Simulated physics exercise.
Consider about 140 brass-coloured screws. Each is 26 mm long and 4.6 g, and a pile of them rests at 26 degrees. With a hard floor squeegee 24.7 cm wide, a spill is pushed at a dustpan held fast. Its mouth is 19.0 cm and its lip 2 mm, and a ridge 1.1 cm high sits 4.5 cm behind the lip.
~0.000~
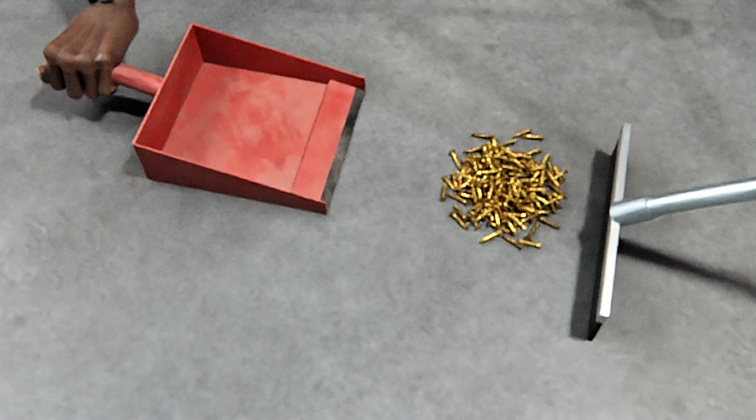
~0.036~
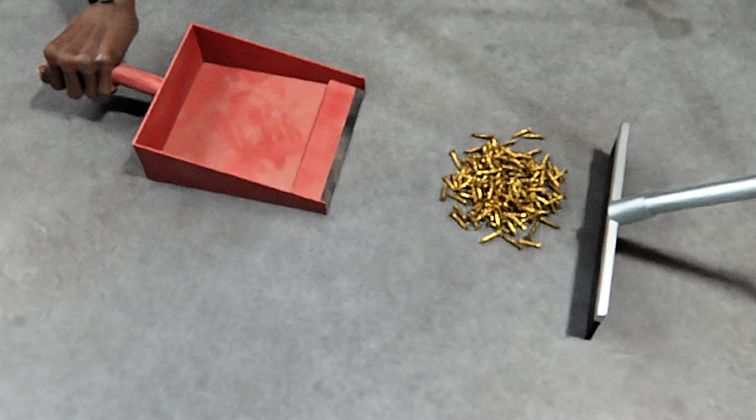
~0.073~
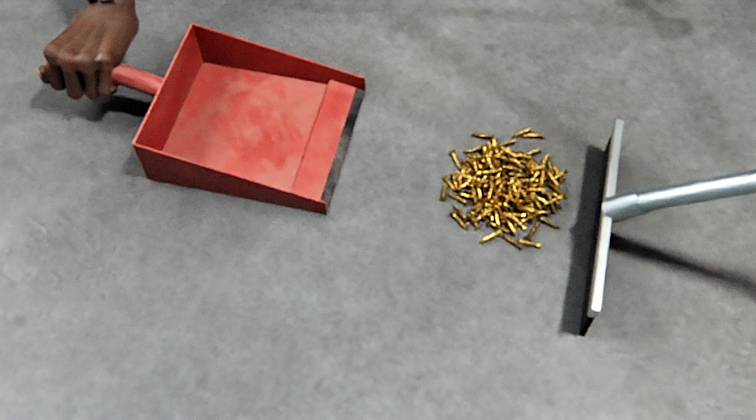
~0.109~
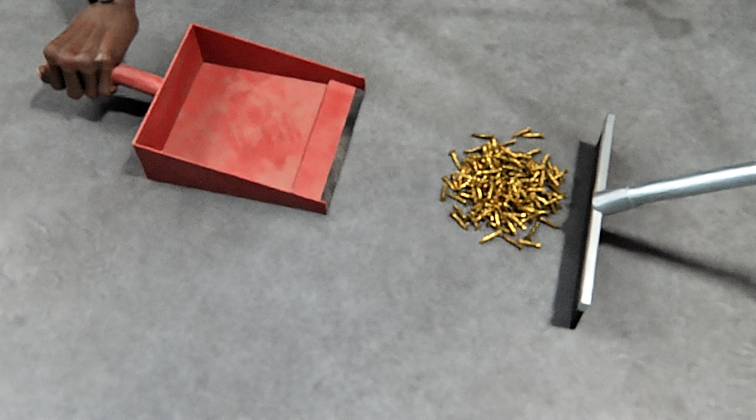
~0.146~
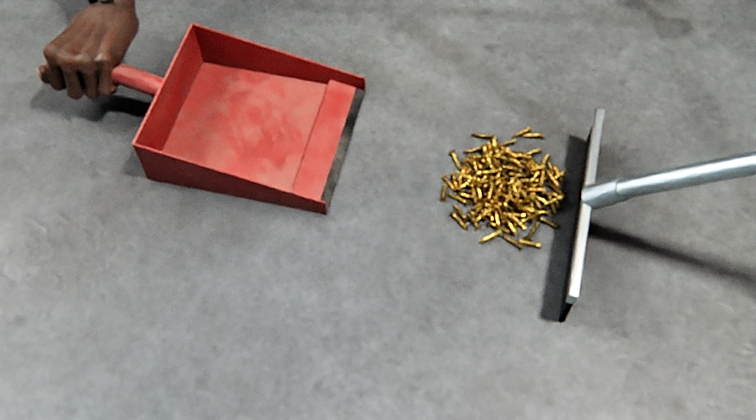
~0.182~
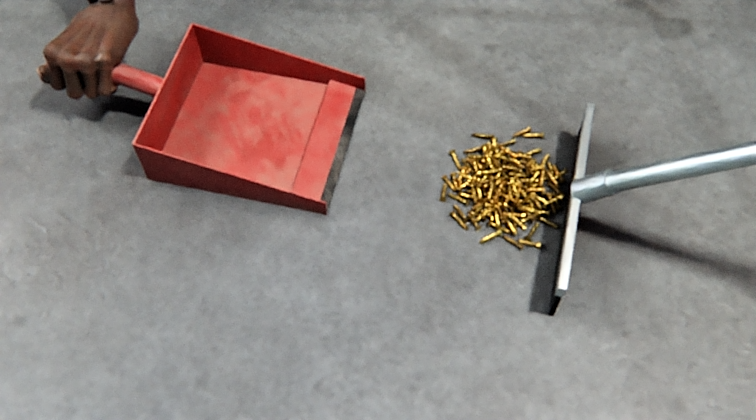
A hand holds a red dustpan still while a squeegee slides left to brass-coloured screws.
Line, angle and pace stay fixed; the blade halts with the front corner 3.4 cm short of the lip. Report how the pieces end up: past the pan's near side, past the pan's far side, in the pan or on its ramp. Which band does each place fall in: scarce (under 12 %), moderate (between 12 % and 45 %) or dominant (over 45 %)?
Past the pan's near side: Scarce; past the pan's far side: Moderate; in the pan or on its ramp: Moderate.
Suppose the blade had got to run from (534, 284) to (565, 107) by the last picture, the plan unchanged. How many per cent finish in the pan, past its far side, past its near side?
You'd see pan at 30, far at 5 and near at 0.
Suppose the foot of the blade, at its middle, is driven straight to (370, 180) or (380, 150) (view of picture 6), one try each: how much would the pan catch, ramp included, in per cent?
I'd expect about 25 percent, then about 25 percent.
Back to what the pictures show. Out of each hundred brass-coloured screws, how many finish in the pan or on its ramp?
Roughly 20 %.
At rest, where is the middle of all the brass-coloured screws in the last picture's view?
Near (365, 113).
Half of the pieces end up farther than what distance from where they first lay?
20 cm or so.
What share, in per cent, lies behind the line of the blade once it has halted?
Something like 5 per cent, roughly.
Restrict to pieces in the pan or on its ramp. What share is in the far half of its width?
About 70 percent of it.
After 0.52 s, middle of the blade 16 cm from the lip; 0 % over the lip, far side 0 %, near side 0 %.
After 0.75 s, middle of the blade 8 cm from the lip; 0 % over the lip, far side 10 %, near side 0 %.
After 1.09 s, middle of the blade 4 cm from the lip; 20 % over the lip, far side 25 %, near side 5 %.
In the end, at 1.4 s, near side 5 %, far side 25 %, pan 20 %, in front of the lip or behind the blade 55 %.
